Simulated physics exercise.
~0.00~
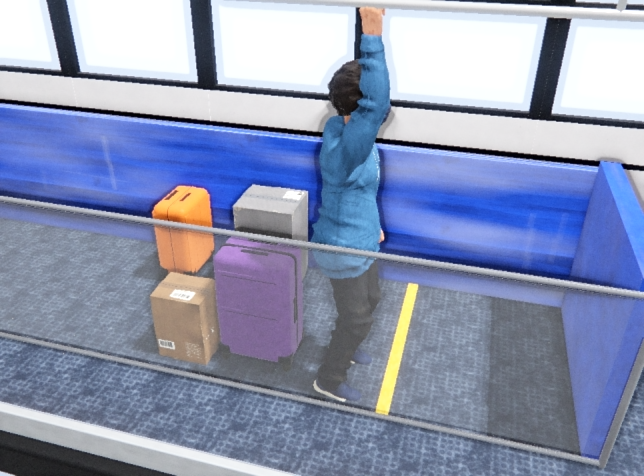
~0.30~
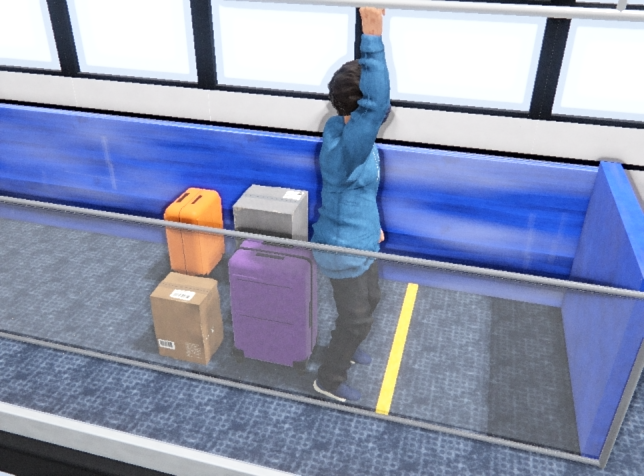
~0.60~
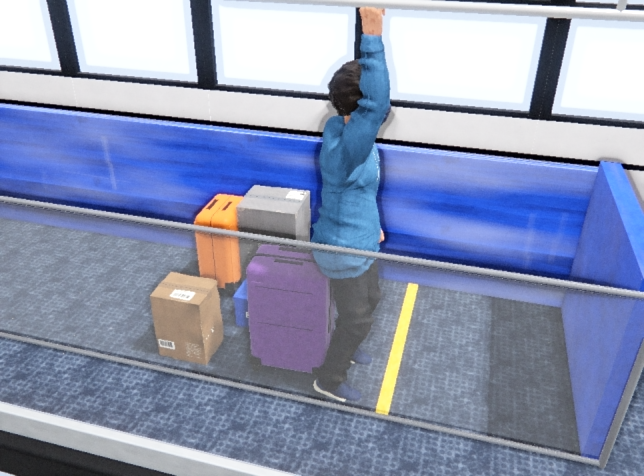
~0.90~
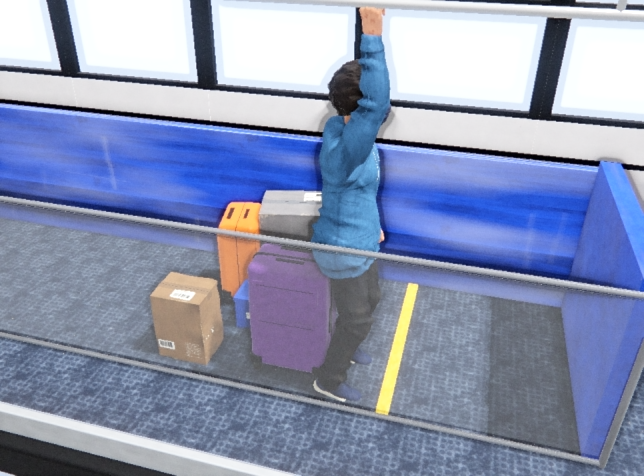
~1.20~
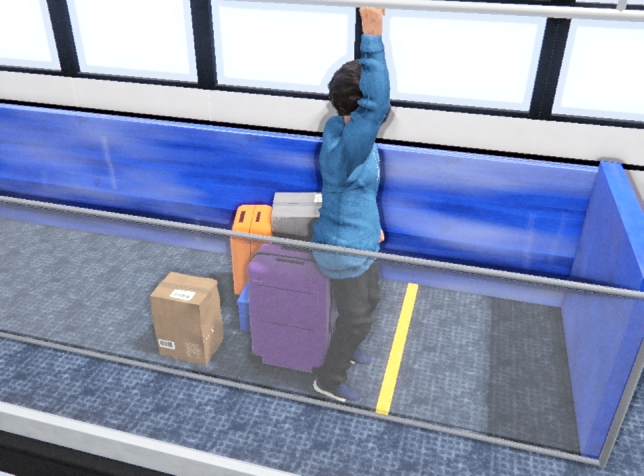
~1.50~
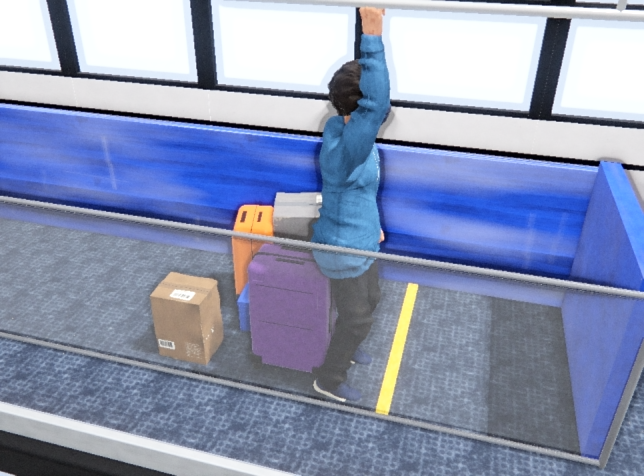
A purple suitcase and a smaller orange one rolled right across the bus bay toward a standing person gripping the overhead bar, and a grey case shifted right too, while a brown box stayed put; all stopped short of the yellow line.
